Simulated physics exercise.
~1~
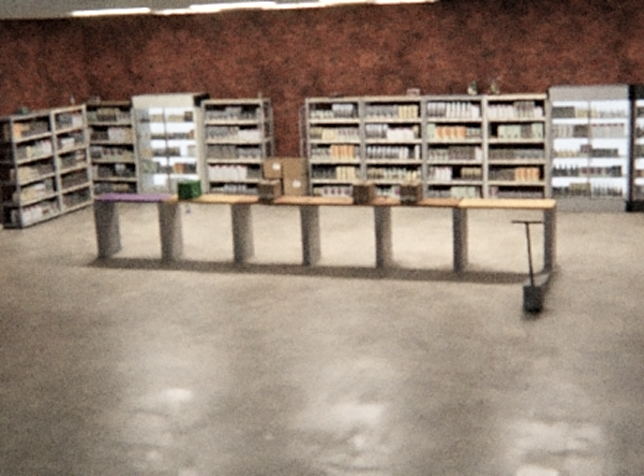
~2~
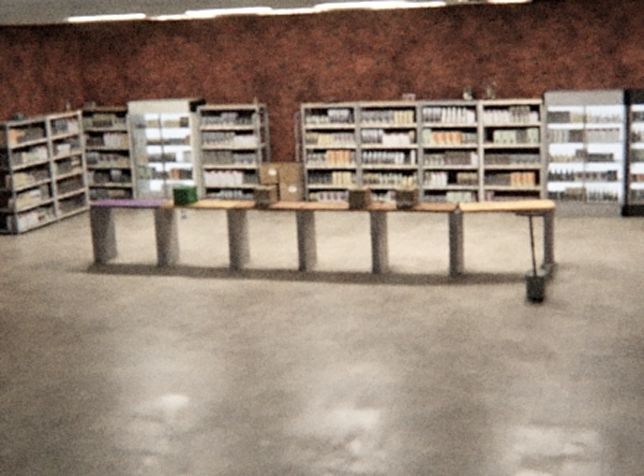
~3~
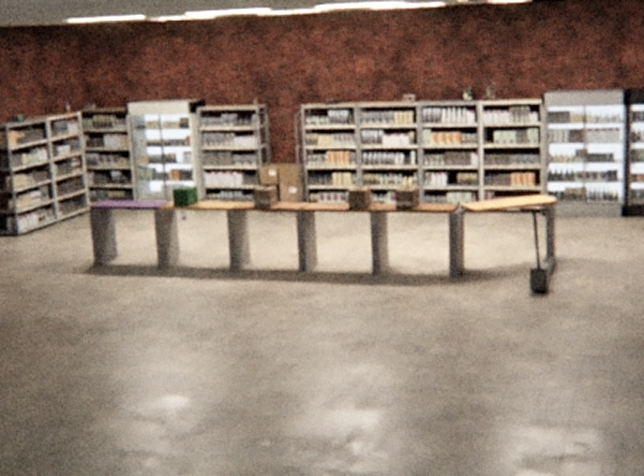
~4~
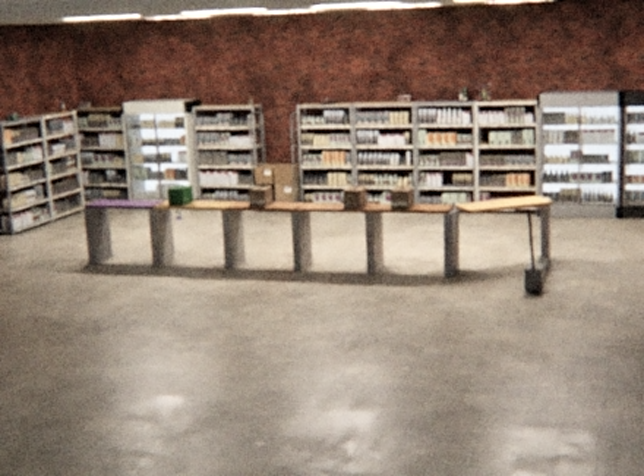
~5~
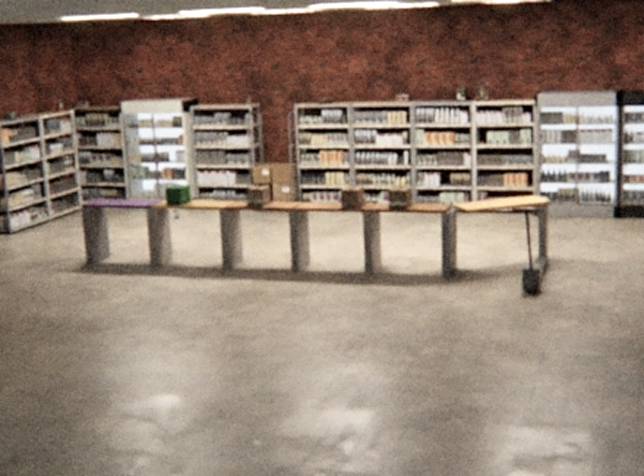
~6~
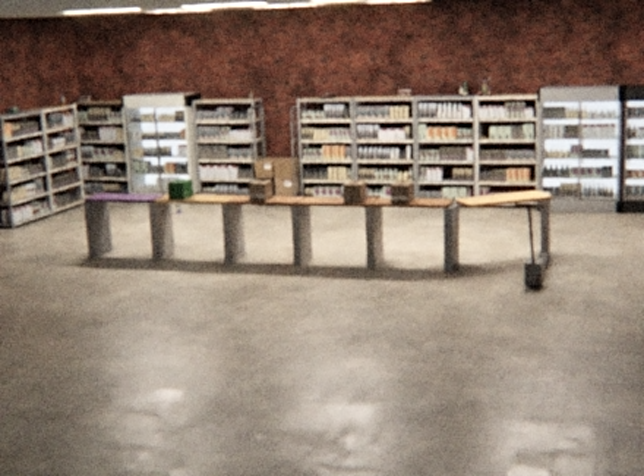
A long, low row of boards on grey uprights stood before stocked shelves, with a purple board and green carton at the left; a jack moved in at the right end, the last board shifted slightly, and everything stayed standing.
